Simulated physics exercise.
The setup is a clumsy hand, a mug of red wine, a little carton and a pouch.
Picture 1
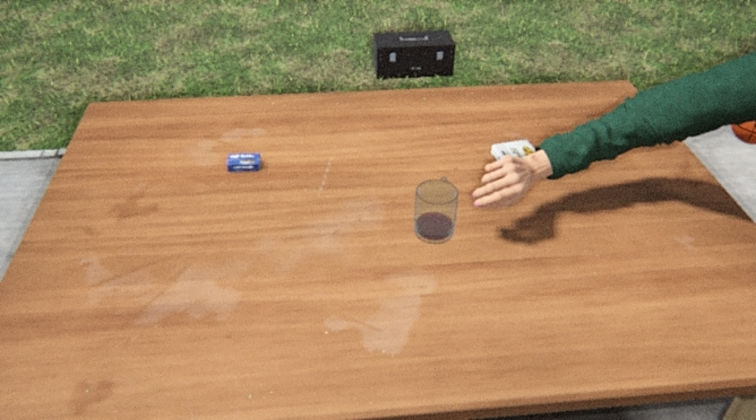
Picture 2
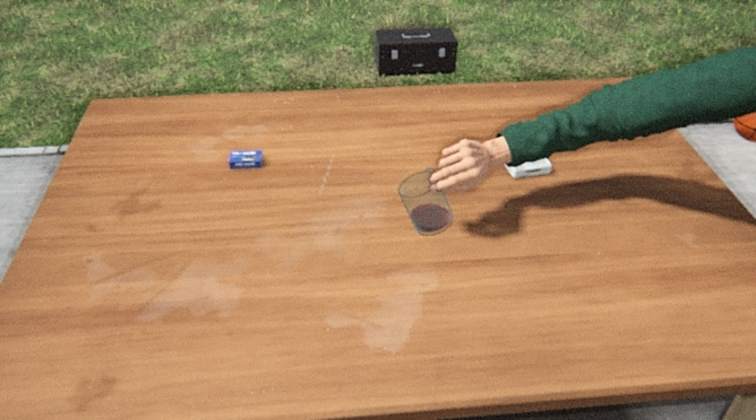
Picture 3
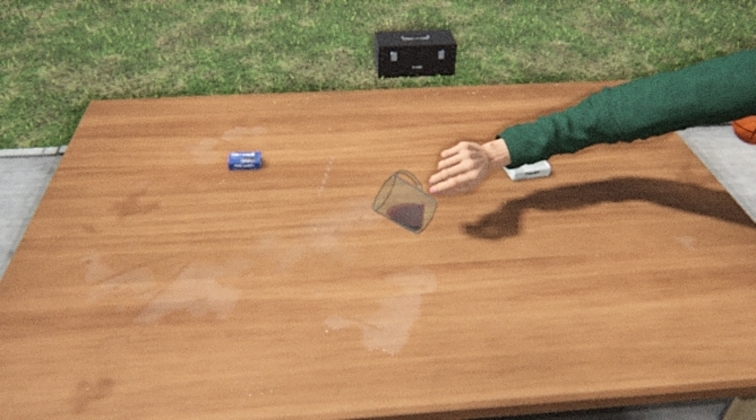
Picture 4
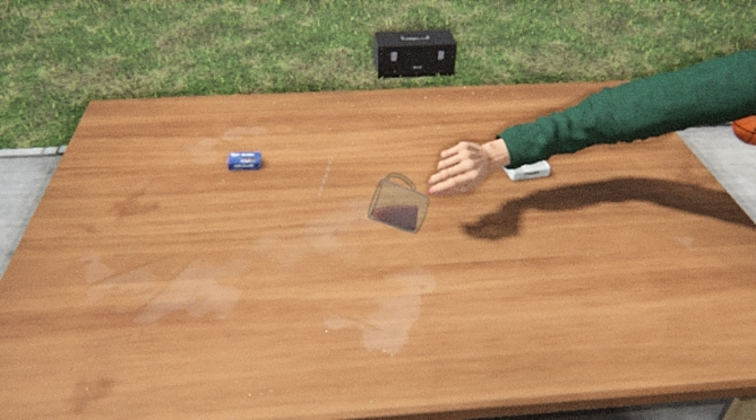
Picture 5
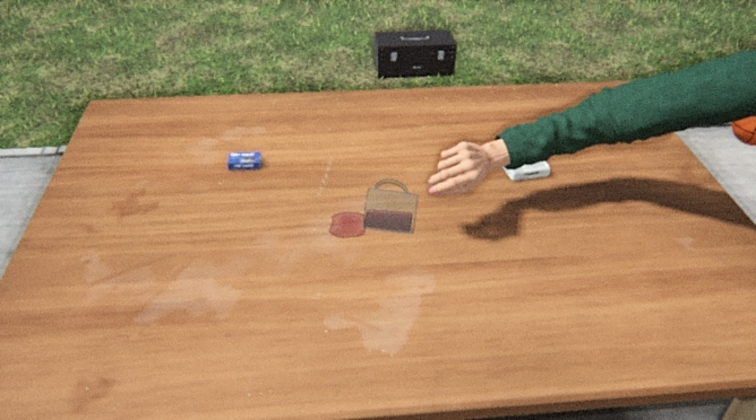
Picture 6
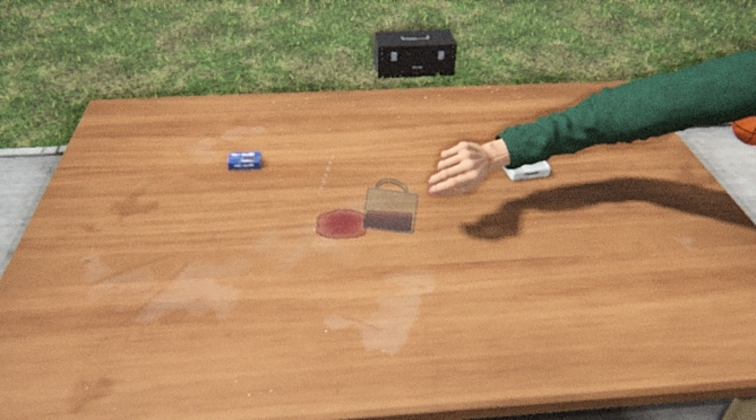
A hand in a green sleeve reaches in from the right over a brown wooden table outdoors, seen from above at an angle, with grass beyond. A clear mug of dark red wine stands near the middle, a small blue carton to its left, a whitish pouch by the wrist and a black case behind. The hand pushes the mug leftward onto its side, and a red puddle spreads beside it while the view stays still.
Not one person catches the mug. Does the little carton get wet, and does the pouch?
Here the little carton is left dry; meanwhile the pouch is left dry.
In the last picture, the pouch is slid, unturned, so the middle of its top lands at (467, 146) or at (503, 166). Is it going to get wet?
Try 1 - it is not hit; try 2 - it is not hit.
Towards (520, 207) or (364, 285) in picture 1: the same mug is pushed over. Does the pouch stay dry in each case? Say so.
To begin with it becomes wetted; next it is left alone.
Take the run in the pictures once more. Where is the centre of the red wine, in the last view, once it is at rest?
The centre settles near (276, 219) in the last view.
Soon after, the puddle covers about as much as a saucer; the little carton is dry; the pouch is dry.
Later, the puddle covers about as much as a plate; the little carton is dry; the pouch is dry.
In the end, the puddle covers about as much as a plate; the little carton is dry; the pouch is dry.
